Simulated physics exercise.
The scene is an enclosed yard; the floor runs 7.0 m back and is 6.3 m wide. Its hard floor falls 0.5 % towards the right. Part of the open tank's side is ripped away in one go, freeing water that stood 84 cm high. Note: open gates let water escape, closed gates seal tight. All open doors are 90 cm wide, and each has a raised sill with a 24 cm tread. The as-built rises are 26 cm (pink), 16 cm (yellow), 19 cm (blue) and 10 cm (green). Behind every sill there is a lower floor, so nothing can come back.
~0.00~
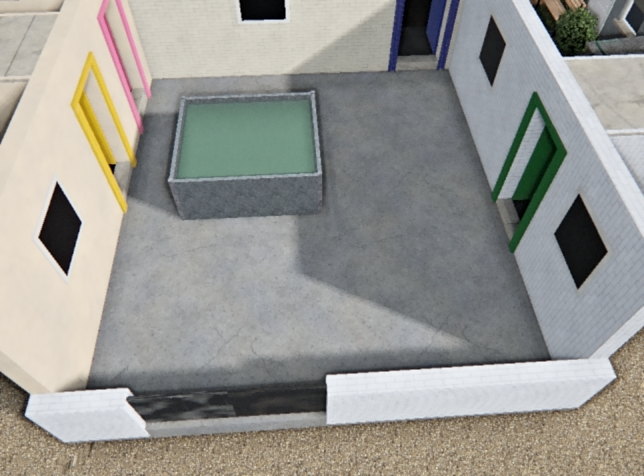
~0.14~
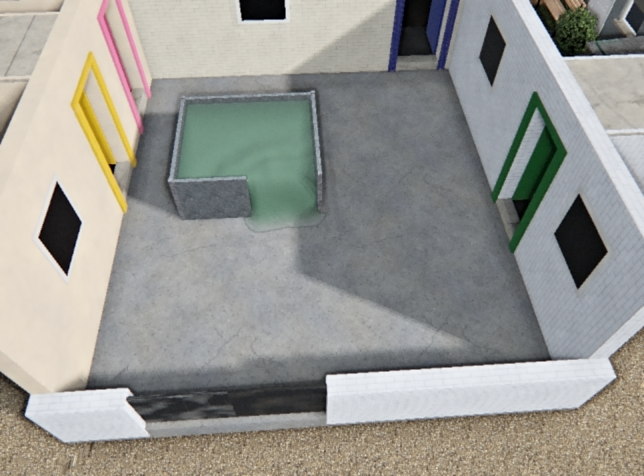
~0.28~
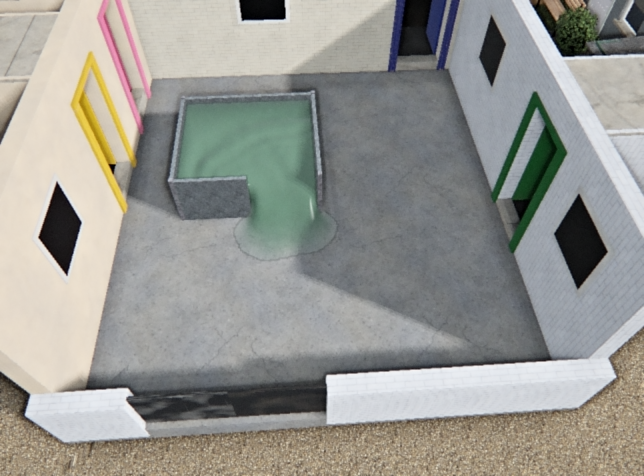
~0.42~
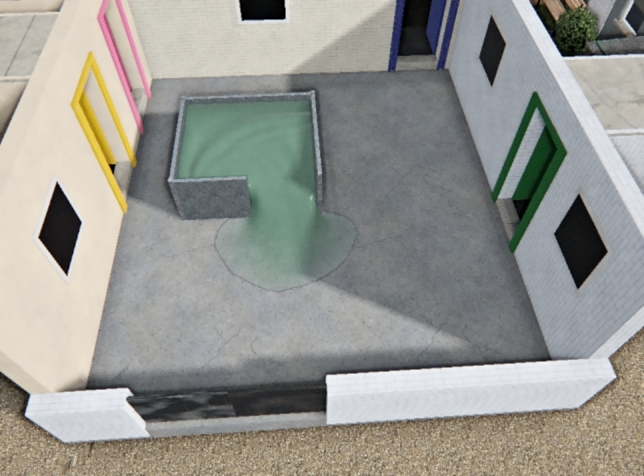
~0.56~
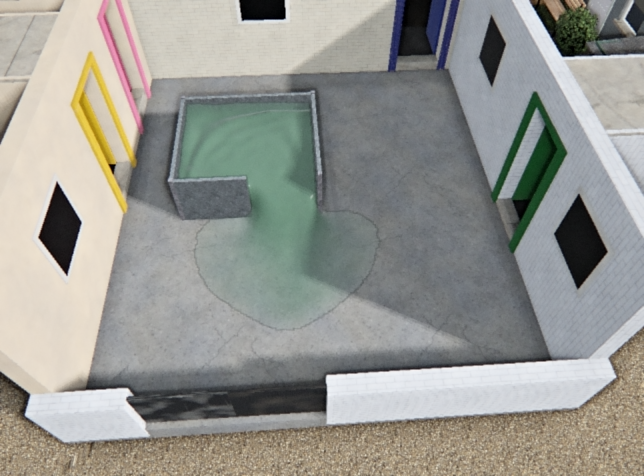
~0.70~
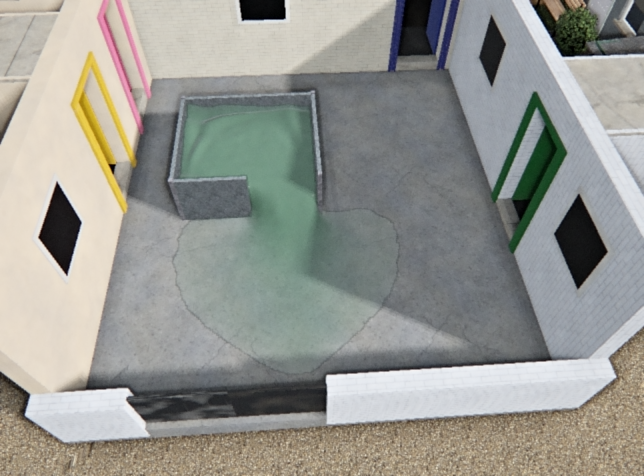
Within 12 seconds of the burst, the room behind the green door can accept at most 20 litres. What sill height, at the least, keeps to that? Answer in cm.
I would say about 6.5 cm.
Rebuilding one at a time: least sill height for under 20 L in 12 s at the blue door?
The blue one would have to be about 11.0 cm high.
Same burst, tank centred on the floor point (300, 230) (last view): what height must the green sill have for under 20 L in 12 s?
At least some 5.5 centimetres tall.
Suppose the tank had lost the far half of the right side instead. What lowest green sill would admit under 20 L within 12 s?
Then the minimum is about 13.5 cm.
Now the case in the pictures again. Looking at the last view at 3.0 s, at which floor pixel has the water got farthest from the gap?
Look about (548, 385) in the last picture.
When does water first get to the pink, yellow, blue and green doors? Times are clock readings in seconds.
Arrival times - pink: 4.5 s; yellow: 3.8 s; blue: 5.0 s; green: 2.6 s.
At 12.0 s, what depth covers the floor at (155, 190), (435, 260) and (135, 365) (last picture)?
The depths come to about 5, 7 and 6 cm.
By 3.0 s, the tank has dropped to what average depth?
About 35 cm.
After 1.4 s water covers 35 % of the floor, deepest (44 cm) near (286, 218); it has not reached the green door.
After 3.0 s water covers 40 % of the floor, deepest (38 cm) near (548, 385); 2 cm at the green door, 0 litres in over its 10 cm sill.
After 12.0 s water covers 100 % of the floor, deepest (14 cm) near (462, 130); 7 cm at the green door, 1 litre in over its 10 cm sill.
At the green door as built, the water arrived by 2.7 s and peaked near 10 cm at 3.4 s.
With a sill of 6 cm, 29 litres would have come in within the 12 s; with 8 cm, 7 litres. So under 20 litres takes about 6.5 cm.
